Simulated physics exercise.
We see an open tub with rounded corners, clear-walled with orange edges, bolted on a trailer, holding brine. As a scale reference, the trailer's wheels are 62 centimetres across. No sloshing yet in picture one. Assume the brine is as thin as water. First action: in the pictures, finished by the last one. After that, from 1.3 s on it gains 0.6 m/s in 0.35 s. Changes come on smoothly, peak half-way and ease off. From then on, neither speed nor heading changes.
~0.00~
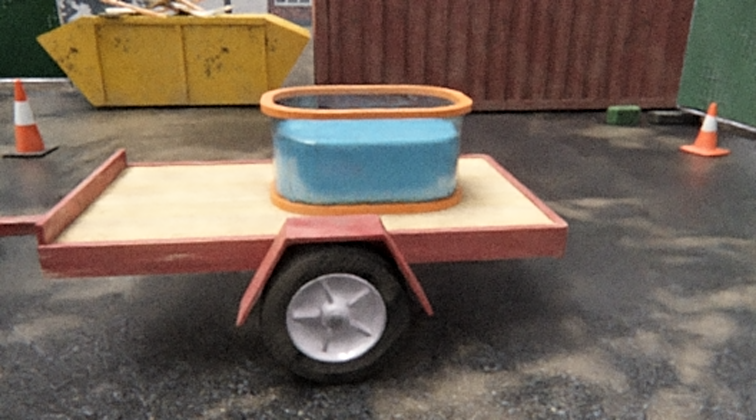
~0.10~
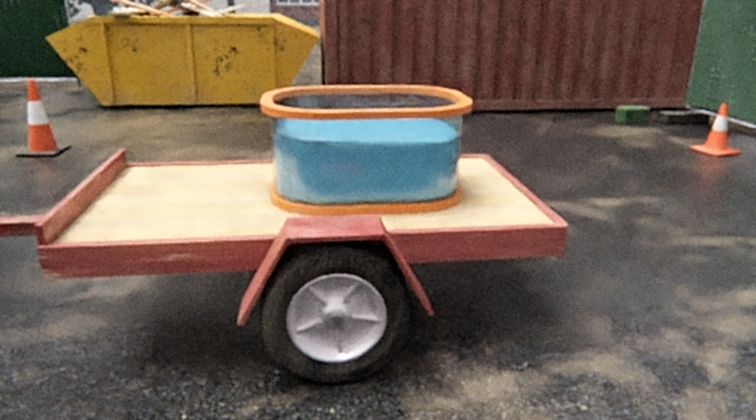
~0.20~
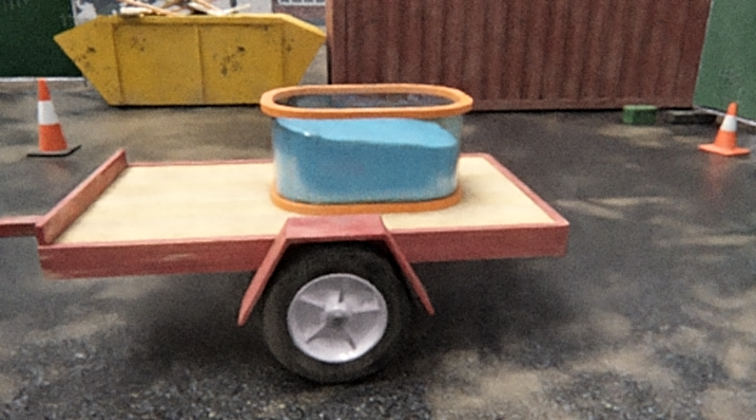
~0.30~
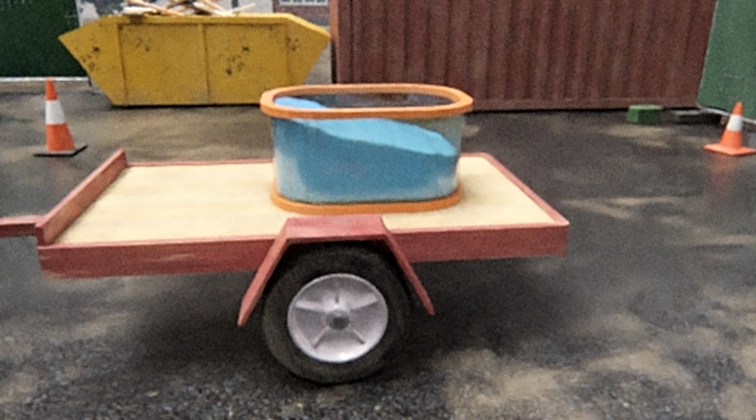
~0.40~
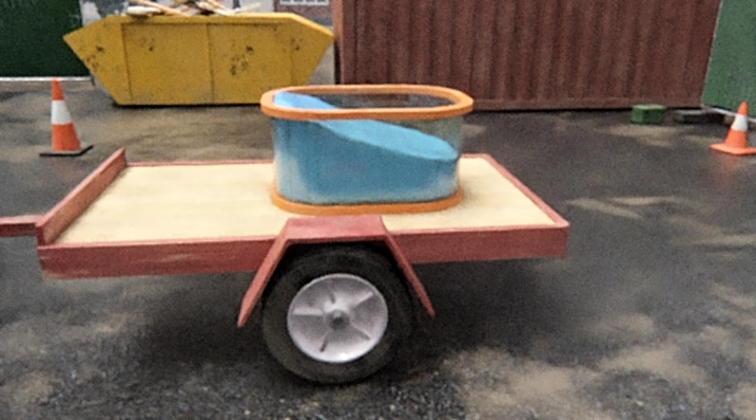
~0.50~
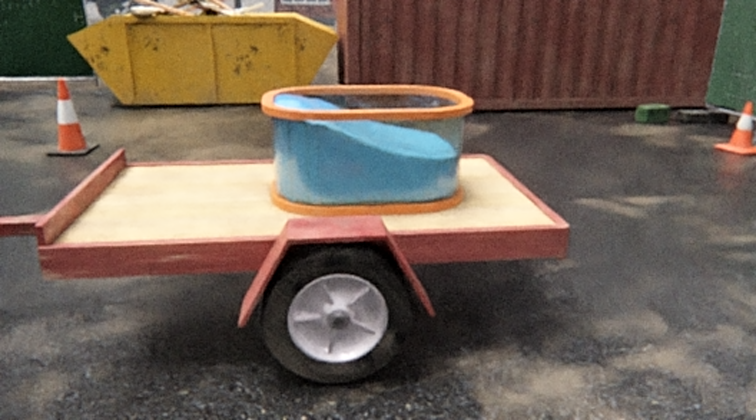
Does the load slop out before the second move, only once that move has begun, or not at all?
It slops out not at all.
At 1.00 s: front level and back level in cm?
Close to 22 cm at the front end and 44 cm at the back end.
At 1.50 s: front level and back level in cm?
Front: 38 cm; back: 24 cm.
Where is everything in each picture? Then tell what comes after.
In the first frame, the brine reaches (300, 136) at the front end; it reaches (439, 133) at the back end; no slope yet; the front is on the left, levels are read along the near wall; a wheel hub at (337, 324).
In the second frame, the brine reaches (300, 136) at the front end; it reaches (439, 133) at the back end; no slope yet.
In the third frame, the brine reaches (300, 126) at the front end; it reaches (439, 142) at the back end; it is heaped 8° towards the front.
In the fourth frame, the brine reaches (299, 113) at the front end; it reaches (438, 150) at the back end; it is heaped 16° towards the front.
In the fifth frame, the brine reaches (299, 106) at the front end; it reaches (439, 154) at the back end; it is heaped 20° towards the front.
In the sixth frame, the brine reaches (300, 109) at the front end; it reaches (439, 154) at the back end; it is heaped 19° towards the front; a wheel hub at (339, 325).
After 1.00 s it stands 44 cm high behind and 21 cm in front; all of it is still inside.
After 1.50 s it stands 25 cm high behind and 37 cm in front; all of it is still inside.
After 2.20 s it stands 33 cm high behind and 25 cm in front; all of it is still inside.
After 4.64 s all of it is still inside.
